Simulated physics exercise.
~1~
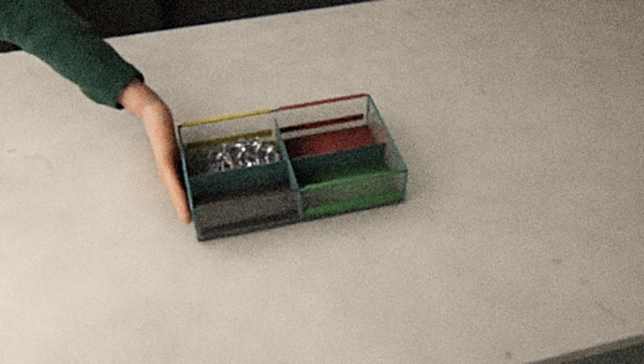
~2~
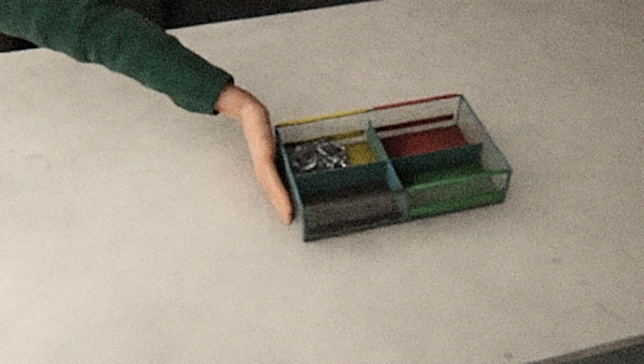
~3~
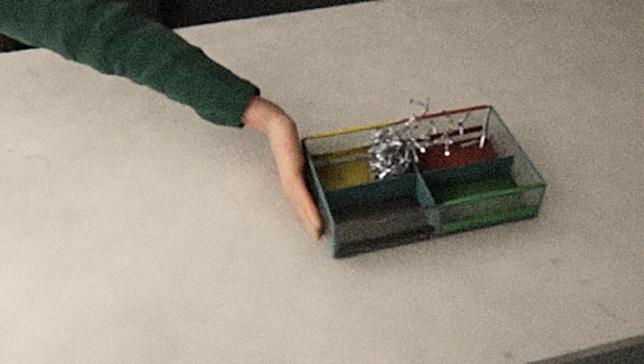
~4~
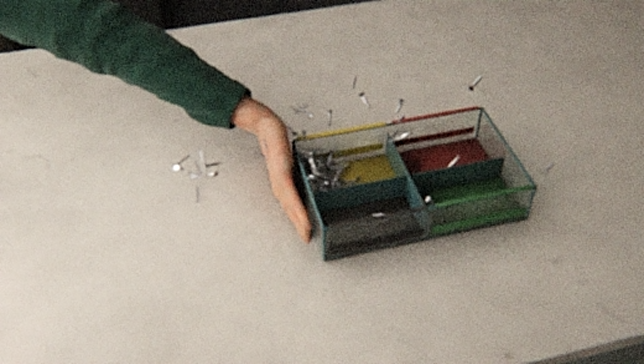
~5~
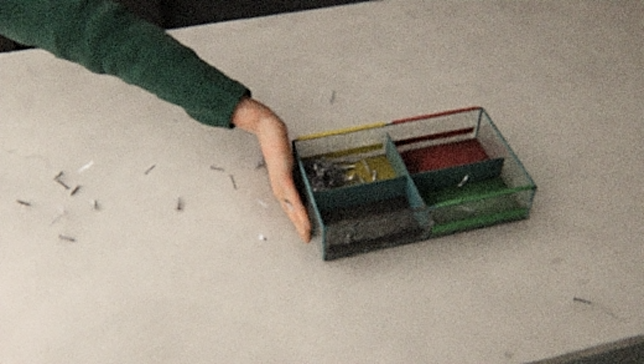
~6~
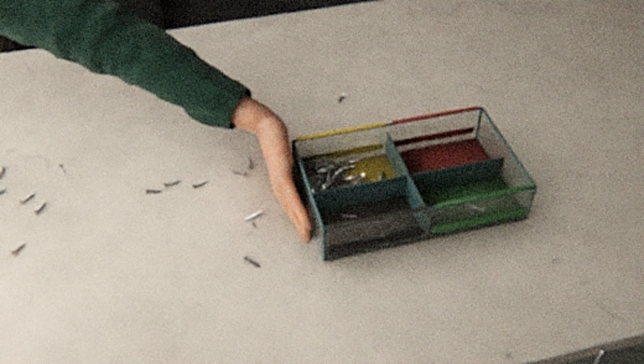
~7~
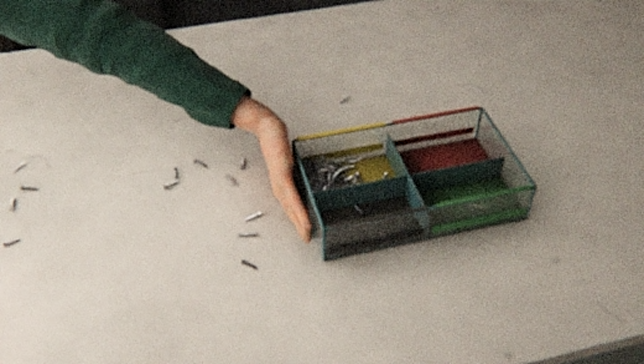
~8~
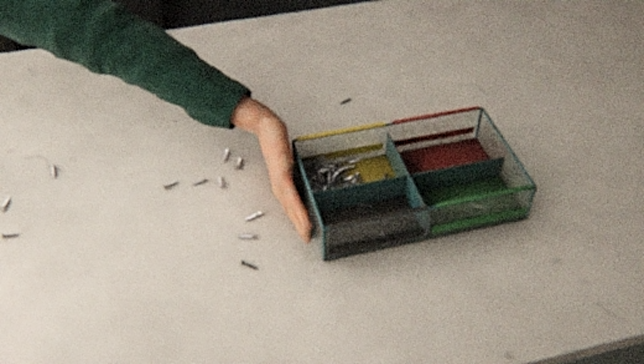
A divided mesh tray of small metal screws slides right across a pale table beside a green-sleeved hand, then shifts slightly back left as screws fly up from the yellow section. Several scatter over the tabletop, mostly to the left, while many remain in the yellow section.
